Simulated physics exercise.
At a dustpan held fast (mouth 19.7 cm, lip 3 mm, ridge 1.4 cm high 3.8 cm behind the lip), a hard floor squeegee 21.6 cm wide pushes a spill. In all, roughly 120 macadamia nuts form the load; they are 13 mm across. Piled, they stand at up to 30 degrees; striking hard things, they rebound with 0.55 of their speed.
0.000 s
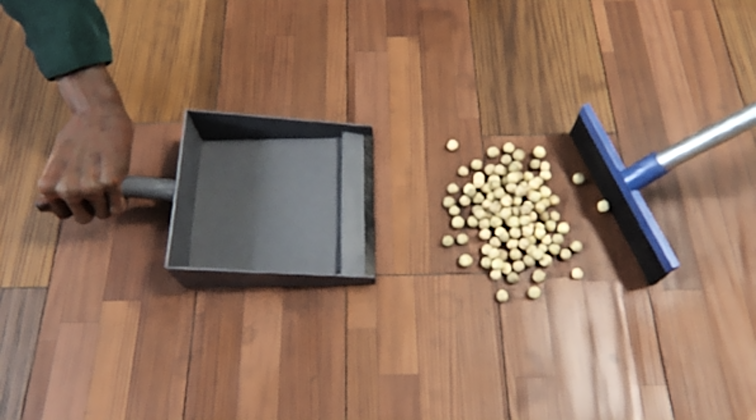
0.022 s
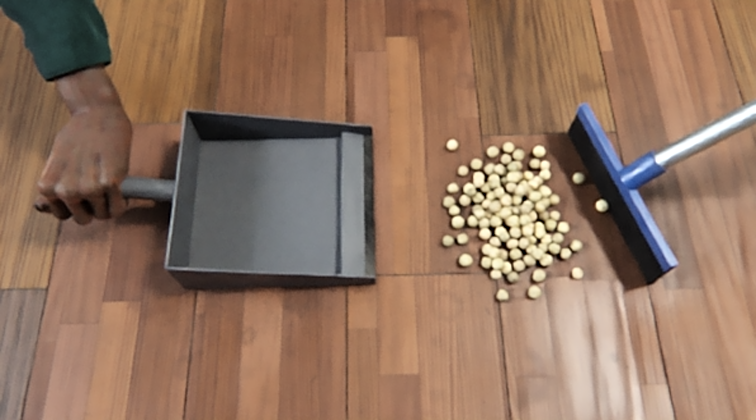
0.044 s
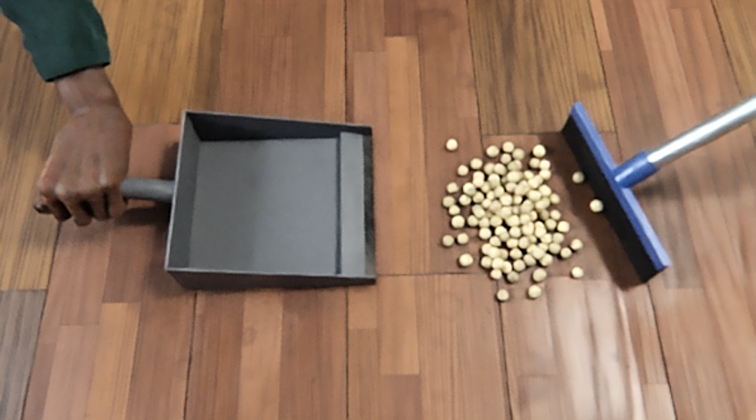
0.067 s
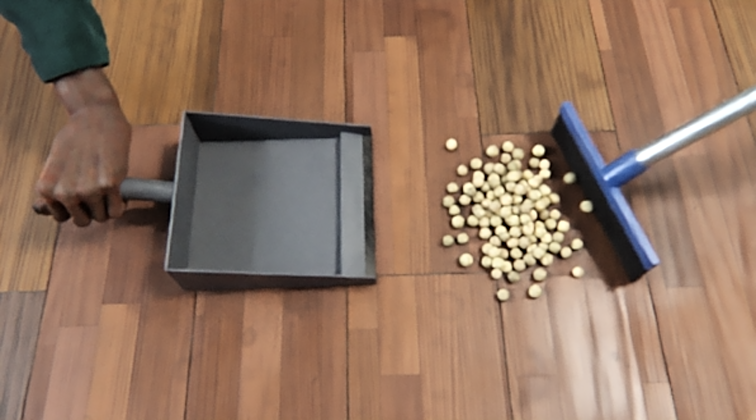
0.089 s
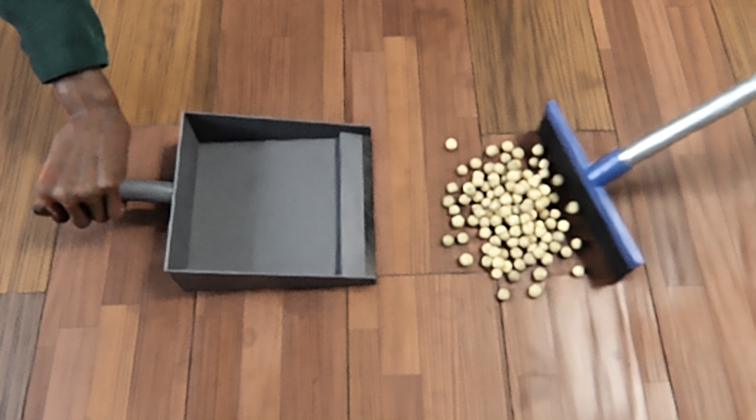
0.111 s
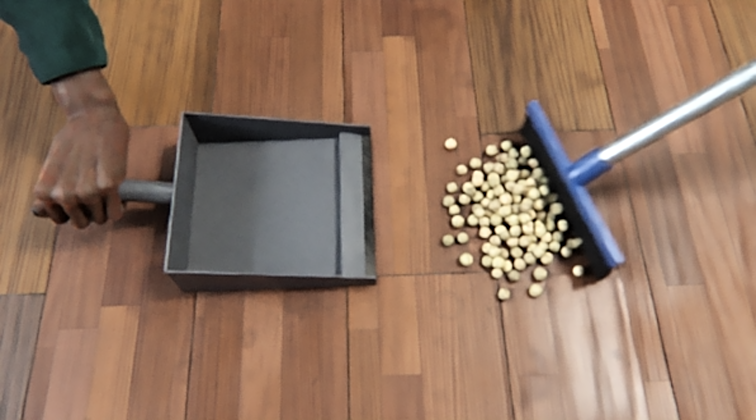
To begin with, a hand grips the handle of a grey dustpan on a wooden floor, with a pile of round, pale nuts between it and a blue squeegee. The squeegee slides left, slowly at first and then faster, and presses into the pile's right edge, nudging several nuts while the dustpan stays put.
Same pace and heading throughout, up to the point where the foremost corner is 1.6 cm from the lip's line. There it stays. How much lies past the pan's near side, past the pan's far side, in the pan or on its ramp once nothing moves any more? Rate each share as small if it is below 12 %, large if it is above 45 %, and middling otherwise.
Past the pan's near side: Middling, past the pan's far side: Small, in the pan or on its ramp: Middling.
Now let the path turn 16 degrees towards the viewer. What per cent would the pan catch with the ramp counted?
It comes to roughly 30 in a hundred.
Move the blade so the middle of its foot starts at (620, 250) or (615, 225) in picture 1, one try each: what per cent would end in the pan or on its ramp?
Around 25 percent, then around 30 percent.
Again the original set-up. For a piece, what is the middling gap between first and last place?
Median shift: Approx. 18 cm.
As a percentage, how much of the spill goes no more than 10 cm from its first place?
That share is some 0 percent.
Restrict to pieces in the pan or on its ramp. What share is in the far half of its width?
Around 30 in a hundred.
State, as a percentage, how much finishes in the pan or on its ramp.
Share at rest: Approx. 30 per cent.
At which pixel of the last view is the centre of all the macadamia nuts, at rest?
Approximately (371, 243) in the last picture.
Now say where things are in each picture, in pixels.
The first frame shows blade from (670, 267) to (584, 112), moved 0.0 cm, 0 of the pieces shifted so far; middle of the pieces at (509, 211); pan at (268, 208).
The second frame shows blade from (668, 266) to (582, 111), moved 0.2 cm, 0 of the pieces shifted so far; middle of the pieces at (509, 210).
The third frame shows blade from (662, 265) to (576, 111), moved 1.0 cm, 1 of the pieces shifted so far; middle of the pieces at (509, 210).
The fourth frame shows blade from (650, 264) to (565, 110), moved 2.2 cm, 2 of the pieces shifted so far; middle of the pieces at (509, 210).
The fifth frame shows blade from (635, 263) to (550, 109), moved 3.9 cm, 2 of the pieces shifted so far; middle of the pieces at (509, 209).
The sixth frame shows blade from (615, 263) to (532, 109), moved 6.1 cm, 12 of the pieces shifted so far; middle of the pieces at (508, 209); pan at (266, 210). Its pace works out near 1.00 m/s, heading 2 degrees away from the viewer's side.
Then, at 0.21 s, middle of the blade 13 cm from the lip; 0 % over the lip, far side 0 %, near side 10 %.
After 0.28 s, middle of the blade 7 cm from the lip; 0 % over the lip, far side 0 %, near side 20 %.
After 0.49 s, middle of the blade 5 cm from the lip; 30 % over the lip, far side 5 %, near side 30 %.
At rest (1.7 s), near side 30 %, far side 5 %, pan 30 %, in front of the lip or behind the blade 40 %.
